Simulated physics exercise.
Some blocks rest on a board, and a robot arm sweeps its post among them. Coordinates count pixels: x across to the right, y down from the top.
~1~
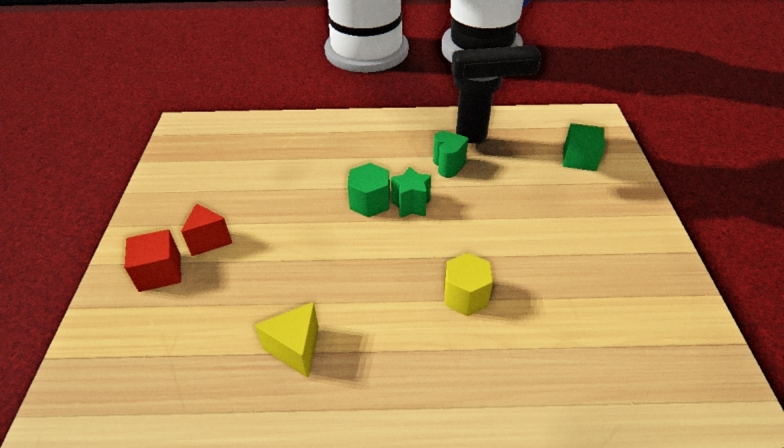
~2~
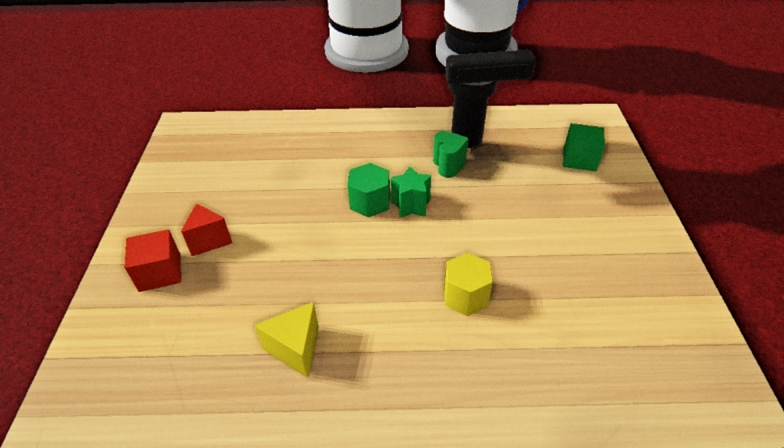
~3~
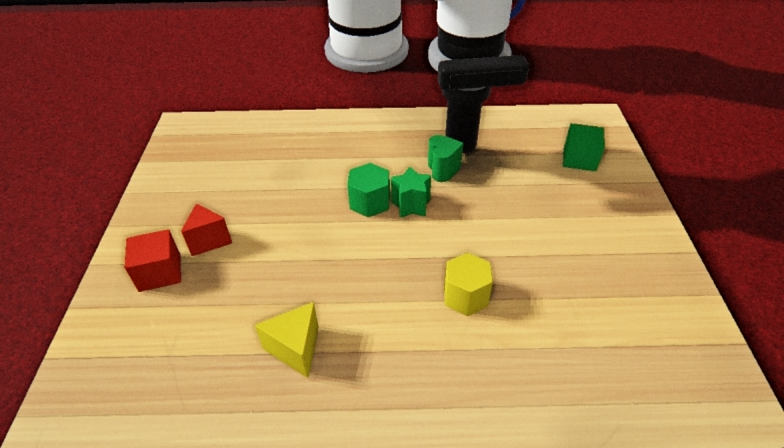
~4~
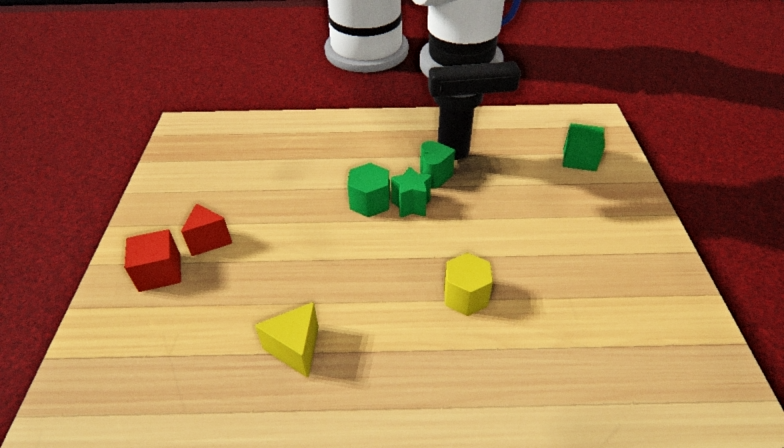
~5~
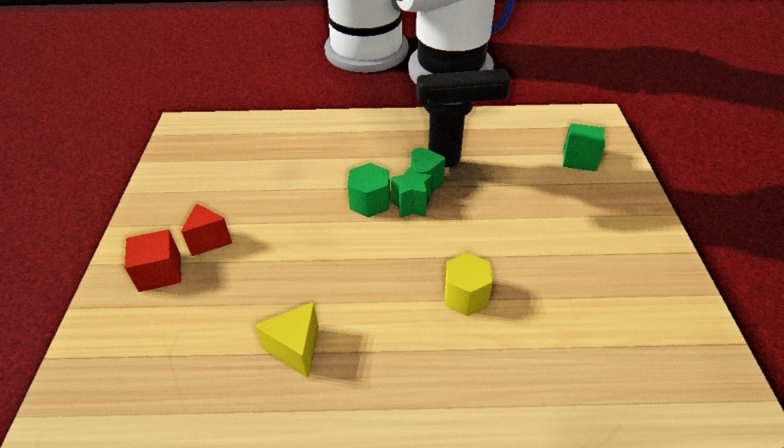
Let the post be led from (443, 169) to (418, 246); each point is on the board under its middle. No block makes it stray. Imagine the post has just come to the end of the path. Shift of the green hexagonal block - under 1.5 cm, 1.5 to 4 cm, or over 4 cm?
The displacement of the green hexagonal block is below 1.5 cm.
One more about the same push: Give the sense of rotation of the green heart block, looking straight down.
Direction: Clockwise.
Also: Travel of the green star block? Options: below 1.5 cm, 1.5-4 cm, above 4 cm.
The largest band: Over 4 cm.
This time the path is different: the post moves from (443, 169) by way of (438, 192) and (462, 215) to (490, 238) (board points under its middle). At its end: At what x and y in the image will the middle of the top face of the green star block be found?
Answer: (398, 199).
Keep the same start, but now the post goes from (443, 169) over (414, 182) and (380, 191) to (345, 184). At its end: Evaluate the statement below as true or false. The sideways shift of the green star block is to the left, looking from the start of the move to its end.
Answer: True.
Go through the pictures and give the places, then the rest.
The first picture shows tip of the post (472, 134), middles of tops, green hexagonal block (369, 177), green star block (412, 180), green heart block (450, 141), yellow hexagonal block (469, 271).
The second picture shows post (467, 139), nothing pushed.
The third picture shows post (461, 144), green heart block (445, 145).
The fourth picture shows post (453, 150), green heart block (436, 151).
The fifth picture shows post (444, 157), green hexagonal block (369, 177), green star block (412, 180), green heart block (426, 159), yellow hexagonal block (469, 271).
On the path given first. One third of the way, post (436, 181); green star block (397, 201), turned 15° anticlockwise; green heart block (410, 179), turned 25° clockwise.
Two thirds of the way, post (428, 207); green hexagonal block (362, 177), turned 20° clockwise; green star block (387, 214), turned 25° anticlockwise; green heart block (394, 191), turned 50° clockwise.
At the end, post (418, 235); green hexagonal block (361, 177), turned 25° clockwise; green star block (383, 219); green heart block (391, 194), turned 60° clockwise; yellow hexagonal block unmoved.
